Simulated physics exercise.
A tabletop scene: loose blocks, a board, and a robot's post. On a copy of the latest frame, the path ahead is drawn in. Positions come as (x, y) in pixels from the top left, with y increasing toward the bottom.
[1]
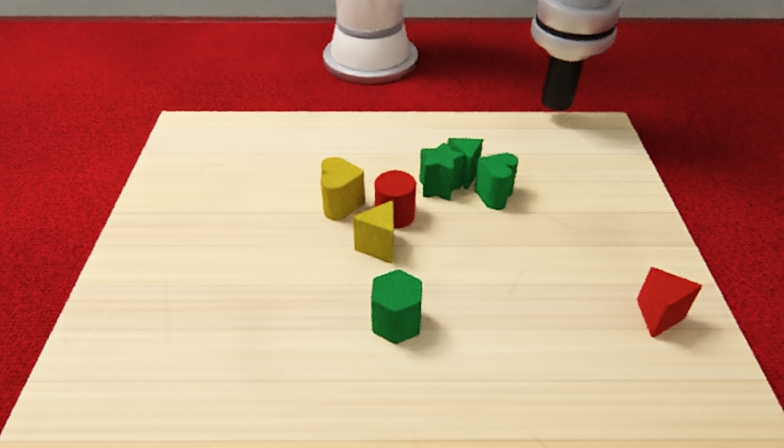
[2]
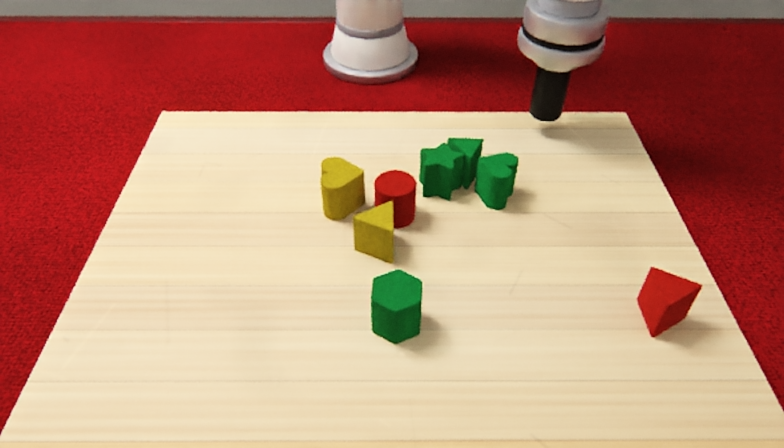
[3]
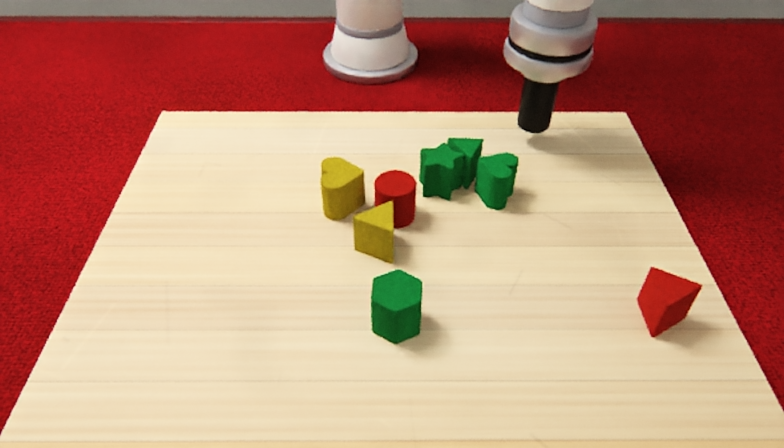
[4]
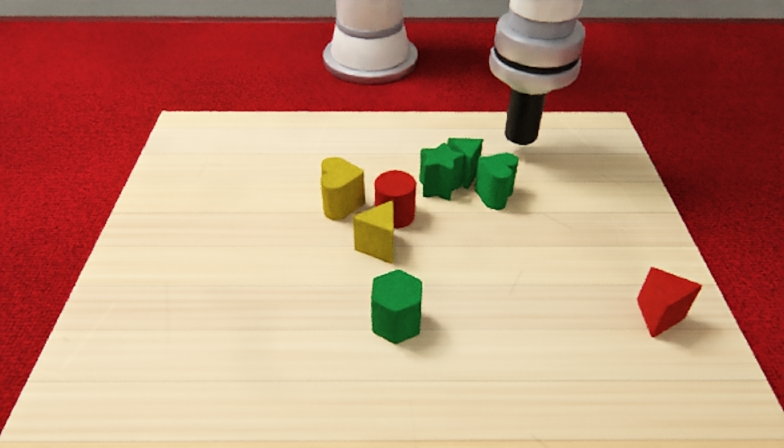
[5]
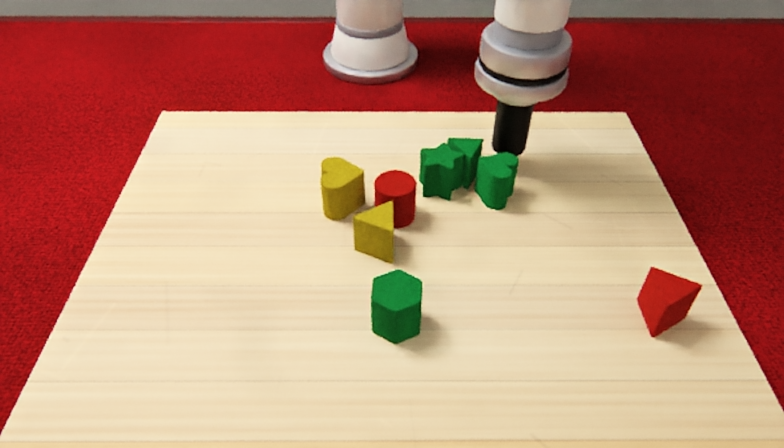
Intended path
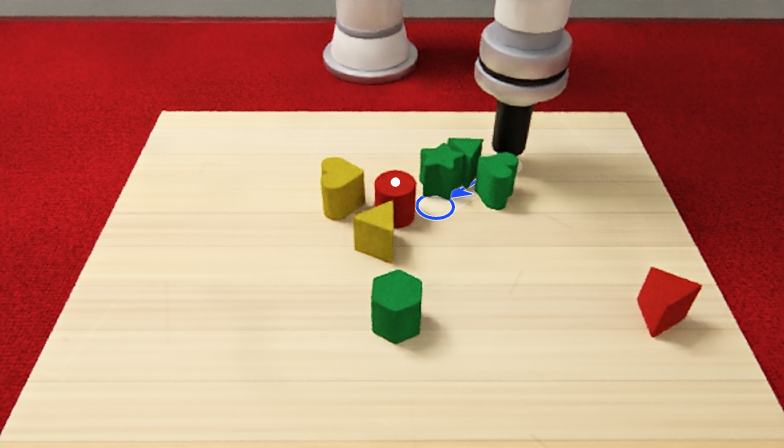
A pale wooden board lies on a red surface, seen from the front and slightly above by a still camera. Yellow, red and green blocks cluster towards the upper middle, with a green hexagonal block nearer and a red triangular one at right, beneath a white robot base. The robot's black-tipped post glides down and left towards the green heart-shaped block, while every block stays still.
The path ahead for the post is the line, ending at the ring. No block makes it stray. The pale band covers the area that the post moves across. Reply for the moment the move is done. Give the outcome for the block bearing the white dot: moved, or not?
In the end it has been moved.
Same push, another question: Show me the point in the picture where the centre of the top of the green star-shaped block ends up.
At pixel (406, 163).
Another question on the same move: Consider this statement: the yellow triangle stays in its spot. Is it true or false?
Answer: True.
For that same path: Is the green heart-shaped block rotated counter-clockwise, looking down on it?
Yes, I think so.
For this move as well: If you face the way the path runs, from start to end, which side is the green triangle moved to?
Facing the way the path runs, start to end, you'll find the green triangle has shifted right.
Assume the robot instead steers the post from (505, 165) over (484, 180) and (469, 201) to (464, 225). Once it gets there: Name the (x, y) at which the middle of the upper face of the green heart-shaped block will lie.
The top centre is at (506, 191).
The drawn path runs from (505, 165) to (435, 206); the dot is on the red circle.
The first path, step by step. One third of the way, post (485, 161); green star-shaped block (438, 155); green triangle (457, 142), turned 20° anticlockwise; green heart-shaped block (500, 166).
Two thirds of the way, post (461, 175); green star-shaped block (422, 160), turned 15° clockwise; green triangle (443, 143); green heart-shaped block (499, 170), turned 20° anticlockwise.
At the end, post (436, 190); yellow triangle not moved; red circle (382, 185); green star-shaped block (406, 163), turned 70° clockwise; green triangle (442, 143), turned 15° clockwise; green heart-shaped block (499, 170), turned 20° anticlockwise.
